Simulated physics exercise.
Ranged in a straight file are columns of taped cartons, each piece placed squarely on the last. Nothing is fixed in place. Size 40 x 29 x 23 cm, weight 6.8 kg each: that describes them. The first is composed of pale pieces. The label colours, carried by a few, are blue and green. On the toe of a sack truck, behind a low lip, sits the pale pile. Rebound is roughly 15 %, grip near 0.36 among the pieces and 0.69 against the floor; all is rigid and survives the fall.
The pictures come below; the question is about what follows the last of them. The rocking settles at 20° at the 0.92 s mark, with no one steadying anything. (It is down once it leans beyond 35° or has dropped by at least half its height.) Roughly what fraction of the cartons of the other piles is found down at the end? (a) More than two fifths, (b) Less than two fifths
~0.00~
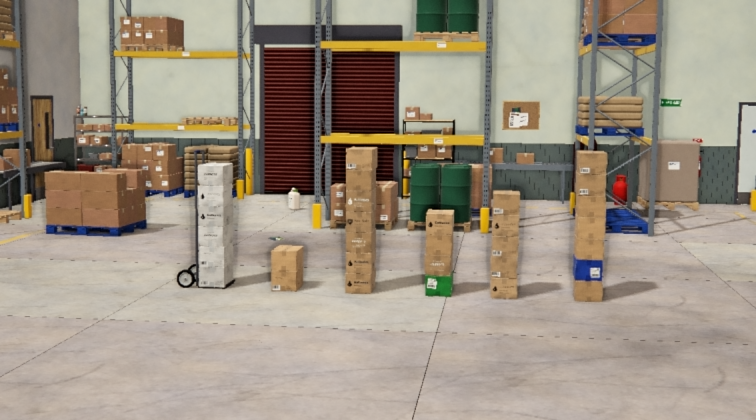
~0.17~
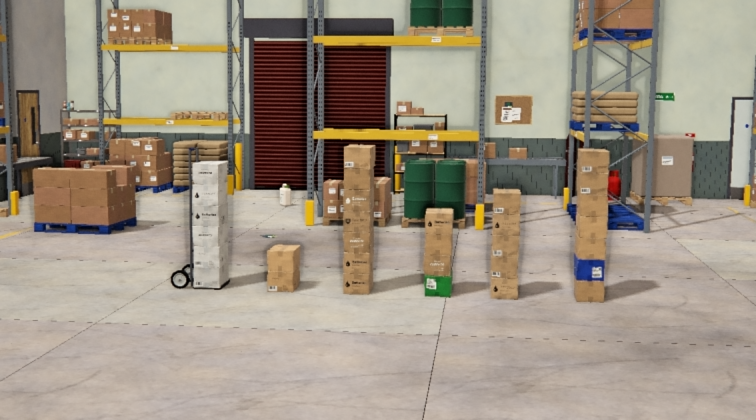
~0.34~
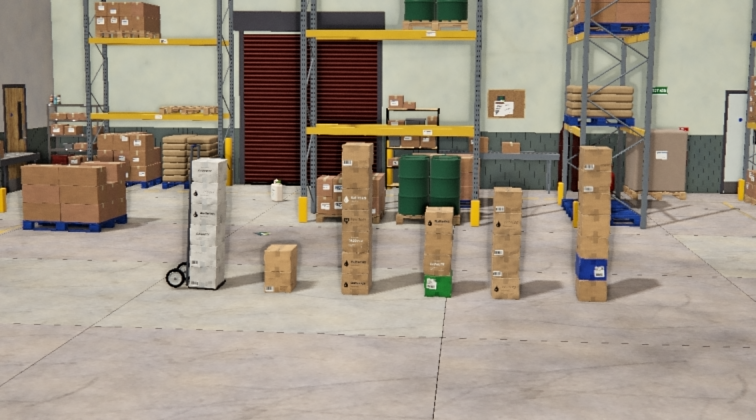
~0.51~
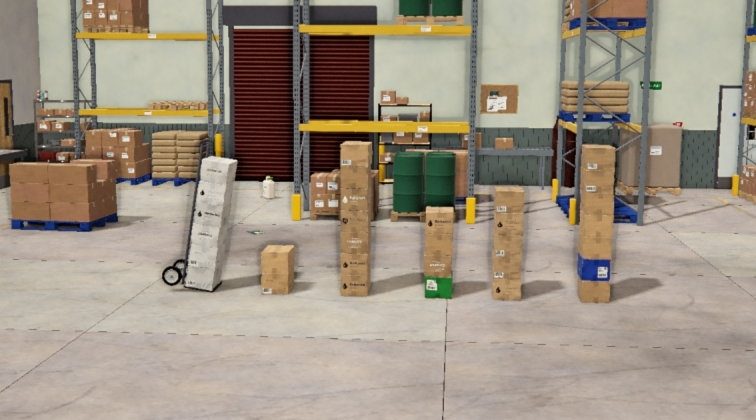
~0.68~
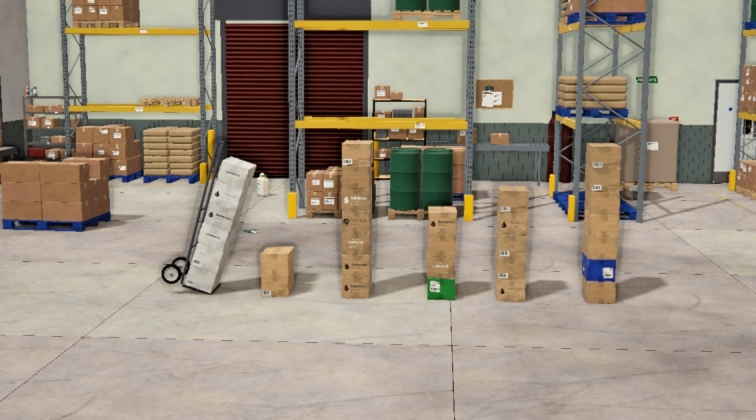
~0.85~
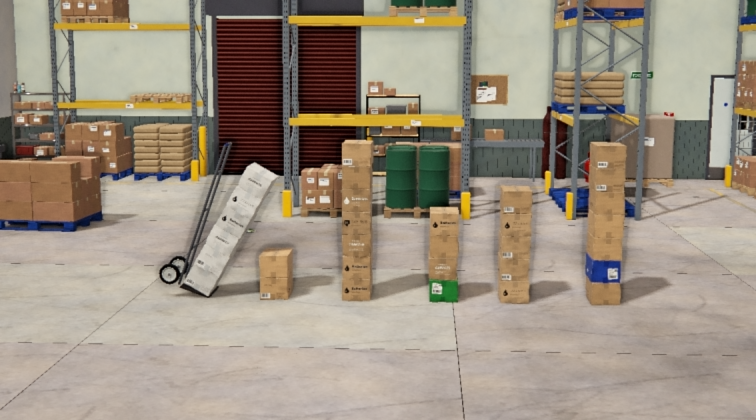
The answer is b.
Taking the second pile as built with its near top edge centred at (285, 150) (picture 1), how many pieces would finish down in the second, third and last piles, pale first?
Counts down - second: 7; third: 7; last: 7.
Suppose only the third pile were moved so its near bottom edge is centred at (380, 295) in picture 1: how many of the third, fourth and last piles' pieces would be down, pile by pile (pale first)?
Third 0, fourth 0, last 0 down.
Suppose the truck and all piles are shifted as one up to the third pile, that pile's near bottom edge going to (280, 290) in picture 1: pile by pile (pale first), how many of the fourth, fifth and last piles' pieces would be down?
In that case fourth pile 0, fifth pile 0, last pile 0.
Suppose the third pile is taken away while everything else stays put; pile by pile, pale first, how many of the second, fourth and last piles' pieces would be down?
Pile by pile, that comes to second 0, fourth 0 and last 0.
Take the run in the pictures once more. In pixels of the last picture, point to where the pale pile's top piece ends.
Resting point in the last picture: Around (325, 284).
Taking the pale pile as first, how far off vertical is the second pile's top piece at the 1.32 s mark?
The top piece is tilted around 0°.
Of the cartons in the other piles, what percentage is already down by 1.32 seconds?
At that instant, 0 percent.
After 1.02 s, 6 of the pale pile down; none of the 25 other cartons down.
After 1.32 s, 6 of the pale pile down; none of the 25 other cartons down, 5 disturbed.
At rest (3.1 s), 6 of the pale pile down; none of the 25 other cartons down, 6 disturbed; blue carton unmoved; green carton unmoved. That is 0 per cent. As the last picture would show them, middles, blue carton near (603, 268), green carton near (444, 287).
